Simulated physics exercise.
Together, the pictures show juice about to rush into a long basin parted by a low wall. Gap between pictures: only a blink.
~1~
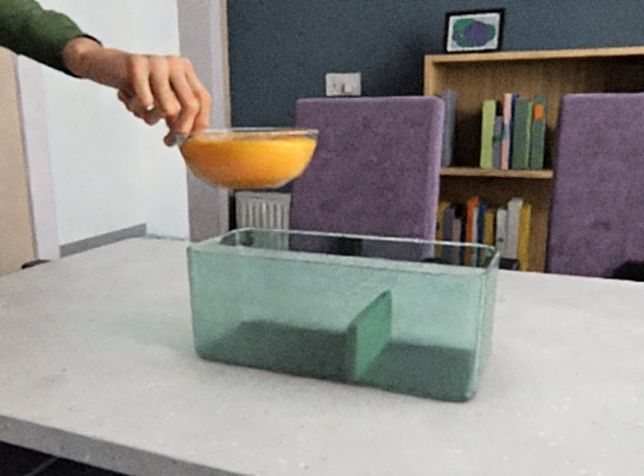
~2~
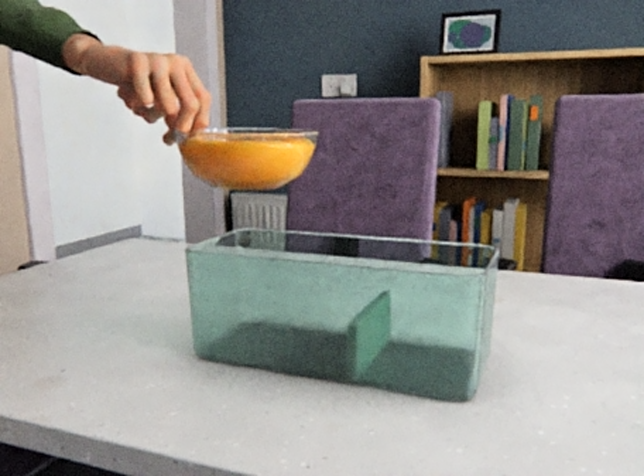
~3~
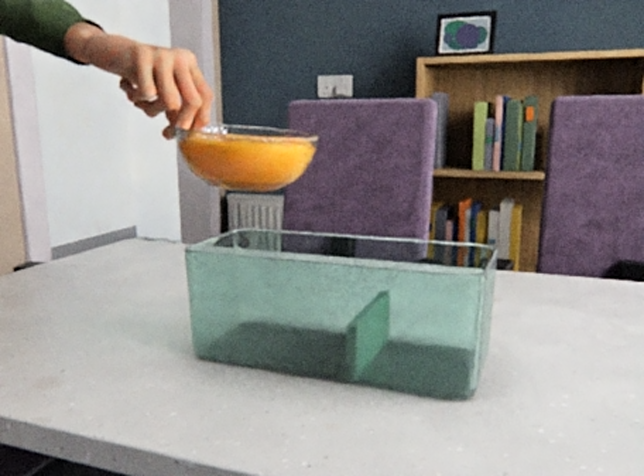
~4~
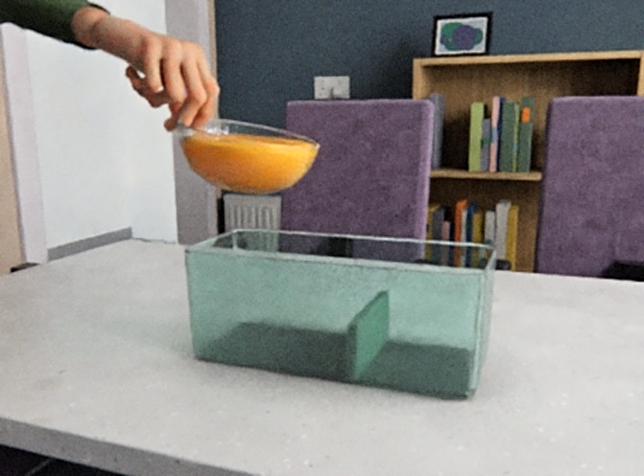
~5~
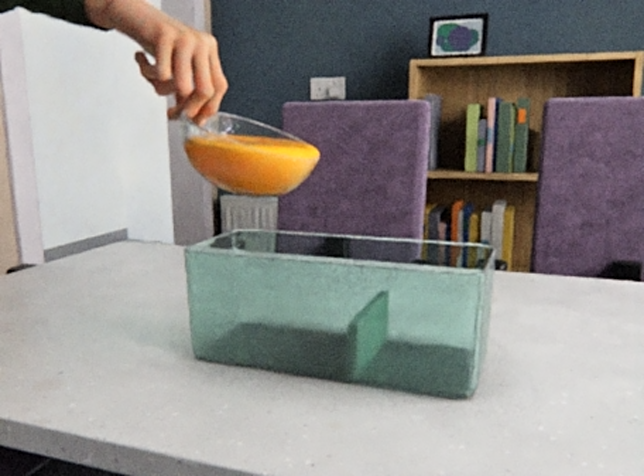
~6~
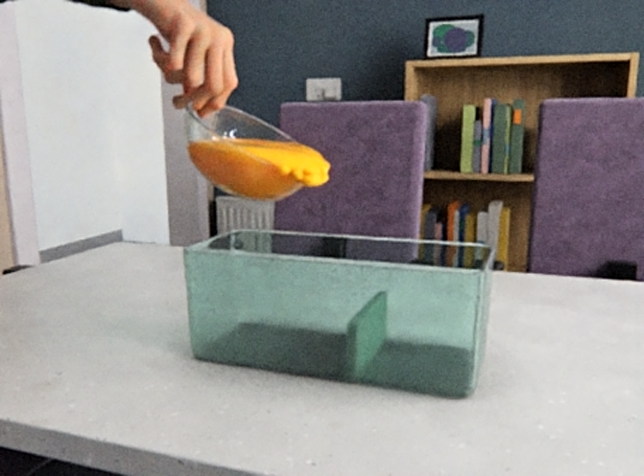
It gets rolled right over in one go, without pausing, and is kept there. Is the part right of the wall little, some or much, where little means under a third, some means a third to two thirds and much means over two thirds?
Little.
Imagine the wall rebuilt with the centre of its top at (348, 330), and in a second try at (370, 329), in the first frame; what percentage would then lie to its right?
Roughly 50 % and then 30 %.
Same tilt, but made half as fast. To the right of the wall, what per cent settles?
Roughly 30 percent.
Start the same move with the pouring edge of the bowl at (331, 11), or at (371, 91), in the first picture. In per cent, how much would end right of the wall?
Roughly 65 % and 80 %.
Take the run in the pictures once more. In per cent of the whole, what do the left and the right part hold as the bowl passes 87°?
Near 55 on the left, 15 on the right.
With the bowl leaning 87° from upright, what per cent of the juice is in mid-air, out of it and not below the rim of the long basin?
It comes to around 20 per cent.
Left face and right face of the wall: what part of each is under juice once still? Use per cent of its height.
Once it is still, the left part shows 40 per cent and the right part 10.
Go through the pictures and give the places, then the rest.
In the first picture, it leans 0°; its right rim is at (311, 133); the juice meets the walls at (194, 139) and (311, 140); the long basin's rim runs from (214, 240) to (493, 263); the wall's top is at (372, 308).
In the second picture, it leans 1°; its right rim is at (311, 135); the juice meets the walls at (194, 139) and (310, 142).
In the third picture, it leans 5°; its right rim is at (312, 140); the juice meets the walls at (194, 137) and (311, 144).
In the fourth picture, it leans 12°; its right rim is at (313, 149); the juice meets the walls at (195, 135) and (313, 147).
In the fifth picture, it leans 20°; its right rim is at (313, 161); the juice meets the walls at (198, 136) and (314, 156); 3 per cent is over the edge.
In the sixth picture, it leans 30°; its right rim is at (311, 174); the juice meets the walls at (201, 140) and (305, 159); 11 per cent is over the edge.
A moment on, the bowl is tipped on its side and 10 per cent is still to pour, 55 is left of the wall and 16 right of it.
Next, the bowl is tipped right over and 0 per cent is still to pour, 80 is left of the wall and 16 right of it.
Then the bowl is tipped right over and 0 per cent is still to pour, 80 is left of the wall and 17 right of it.
Later the bowl is tipped right over and 0 per cent is still to pour, 80 is left of the wall and 17 right of it.
At rest 80 per cent lies left of the wall, 16 right of it and 4 outside.
